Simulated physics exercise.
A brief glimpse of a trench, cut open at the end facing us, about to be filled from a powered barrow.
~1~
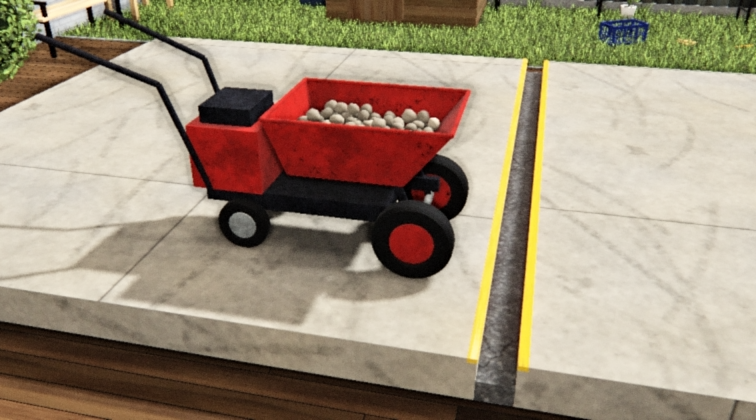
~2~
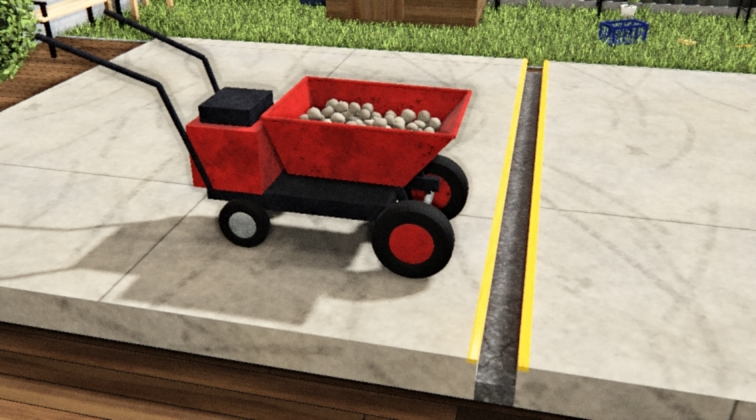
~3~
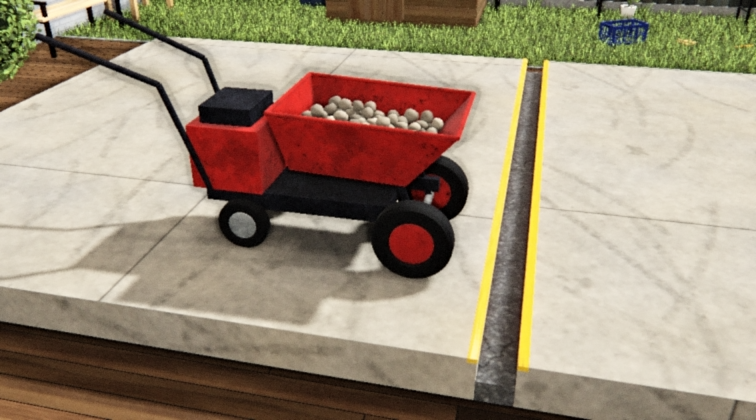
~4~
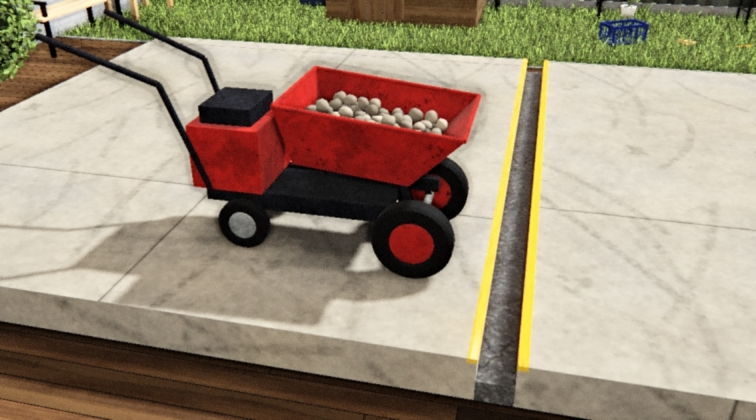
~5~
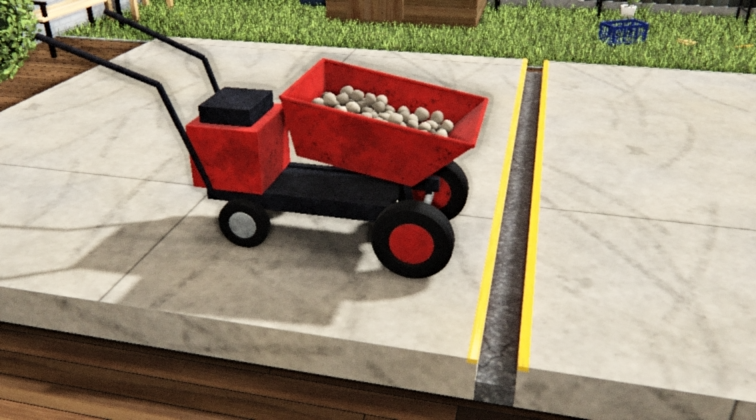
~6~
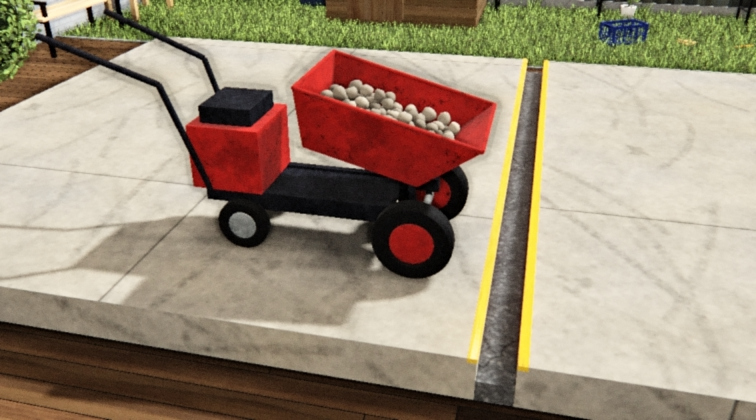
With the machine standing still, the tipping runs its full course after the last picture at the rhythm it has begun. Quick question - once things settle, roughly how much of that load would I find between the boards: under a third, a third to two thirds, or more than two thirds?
The amount that reaches the trench will stay below a third.
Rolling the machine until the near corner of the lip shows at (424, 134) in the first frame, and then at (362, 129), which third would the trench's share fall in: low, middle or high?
Under a third, then between a third and two thirds.
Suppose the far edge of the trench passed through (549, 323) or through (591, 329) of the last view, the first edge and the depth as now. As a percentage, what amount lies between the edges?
Roughly 20 percent first and 70 percent second.
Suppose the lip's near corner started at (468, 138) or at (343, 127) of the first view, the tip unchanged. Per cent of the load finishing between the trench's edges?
You'd see around 0 per cent the first time and around 40 per cent the second.
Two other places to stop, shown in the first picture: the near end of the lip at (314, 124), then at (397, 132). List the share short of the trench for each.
In order: 70 % and 10 %.
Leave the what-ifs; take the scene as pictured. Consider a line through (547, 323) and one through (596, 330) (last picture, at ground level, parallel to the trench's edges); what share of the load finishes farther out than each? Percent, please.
About 90 percent, then about 50 percent.
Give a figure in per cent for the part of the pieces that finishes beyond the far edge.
Roughly 95 percent of the pieces, I think.
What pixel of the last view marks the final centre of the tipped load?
Near (592, 260), more or less.
Just after the last frame, skip tipped steeply; every one in the skip.
A moment on, skip tipped steeply; the larger part in the skip; roughly a quarter beyond it; just a few falling.
Further on, skip tipped right over; about a tenth in the skip; just a few in or heaped over the trench; almost all beyond it.
When it is over, skip tipped right over; just a few in the skip; just a few in or heaped over the trench; almost all beyond it.
